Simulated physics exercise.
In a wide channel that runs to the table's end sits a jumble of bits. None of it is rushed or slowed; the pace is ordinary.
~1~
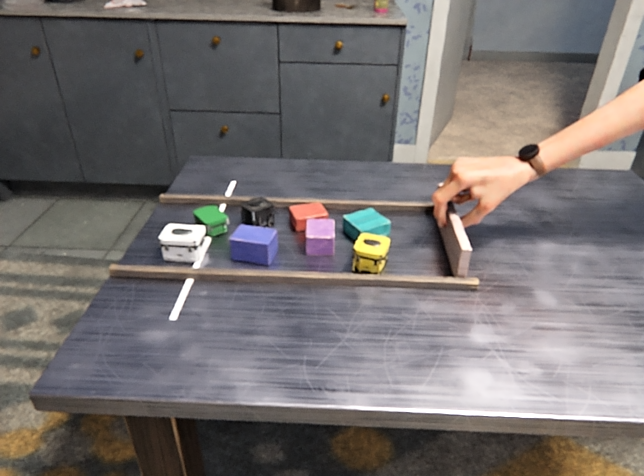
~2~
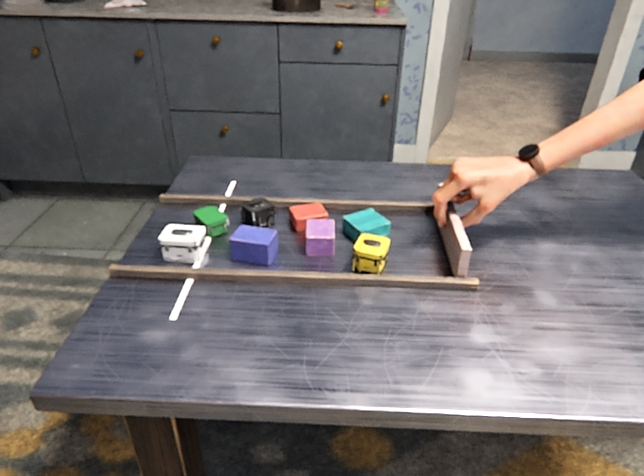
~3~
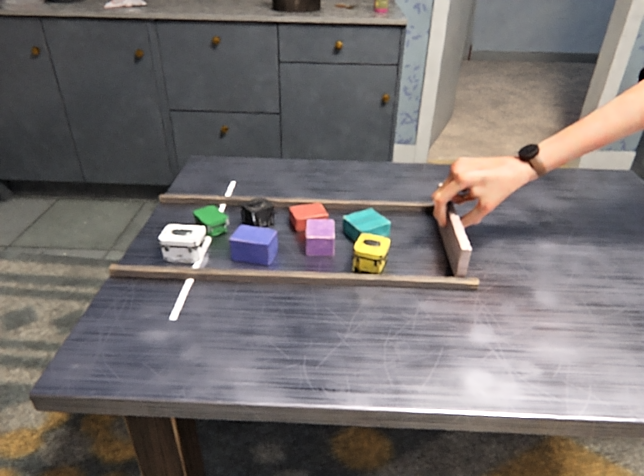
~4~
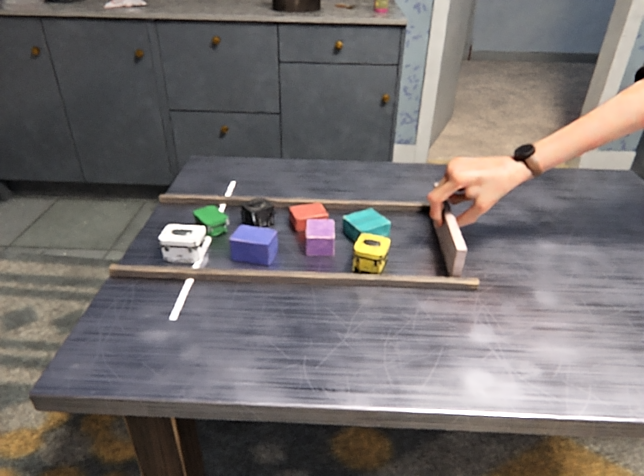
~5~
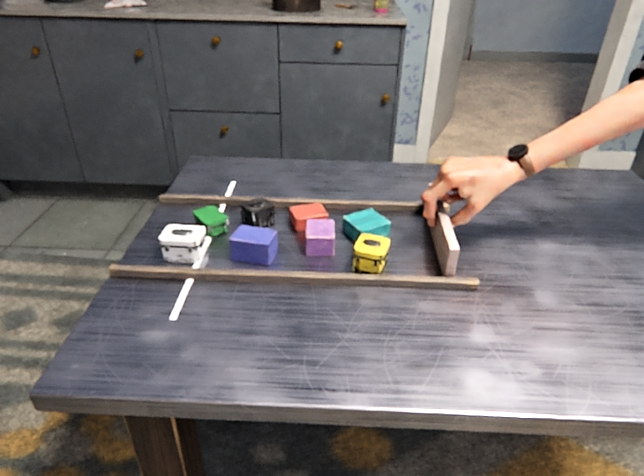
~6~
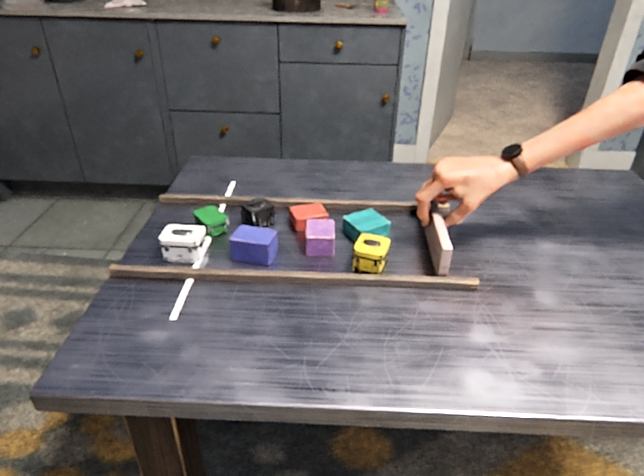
A hand wearing a dark watch holds an upright board at the right end of a railed channel on a dark table, at first barely moving. It then slides the board a short way left toward the colored blocks and small cases, which stay still near the white tape.
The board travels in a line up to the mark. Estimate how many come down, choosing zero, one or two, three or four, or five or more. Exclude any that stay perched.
The count that comes down is one or two.
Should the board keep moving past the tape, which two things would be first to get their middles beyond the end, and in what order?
The pair, in order, is the white case and the green case.
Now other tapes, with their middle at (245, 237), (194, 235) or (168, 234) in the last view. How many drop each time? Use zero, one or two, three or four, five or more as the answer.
So, taking them in turn, I'd give not one; either one or two; 5 or more.
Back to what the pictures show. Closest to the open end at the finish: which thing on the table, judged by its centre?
That would be the green case.
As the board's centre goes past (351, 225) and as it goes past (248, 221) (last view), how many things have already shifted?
Tally at point one: 4; at point two: 8.
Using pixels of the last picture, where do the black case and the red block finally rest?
Near (176, 200) and (205, 205).
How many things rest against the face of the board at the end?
The count in contact is 3.
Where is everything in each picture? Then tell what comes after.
In the first frame, white case (184, 243); green case (211, 222); black case (258, 213); board (450, 228); tape (210, 235).
In the second frame, green case (211, 222); red block (309, 217).
In the third frame, black case (258, 214); blue block (254, 245).
In the fourth frame, white case (184, 243); yellow case (371, 254).
In the fifth frame, green case (211, 222); purple block (320, 237).
In the sixth frame, white case (184, 243); green case (211, 222); black case (258, 214); board (434, 228); tape (210, 235).
Early on, none off yet; white case at rest near (184, 243); green case at rest near (211, 222); black case at rest near (258, 214).
Finally, the number that fall off is one or two; lost, white case.
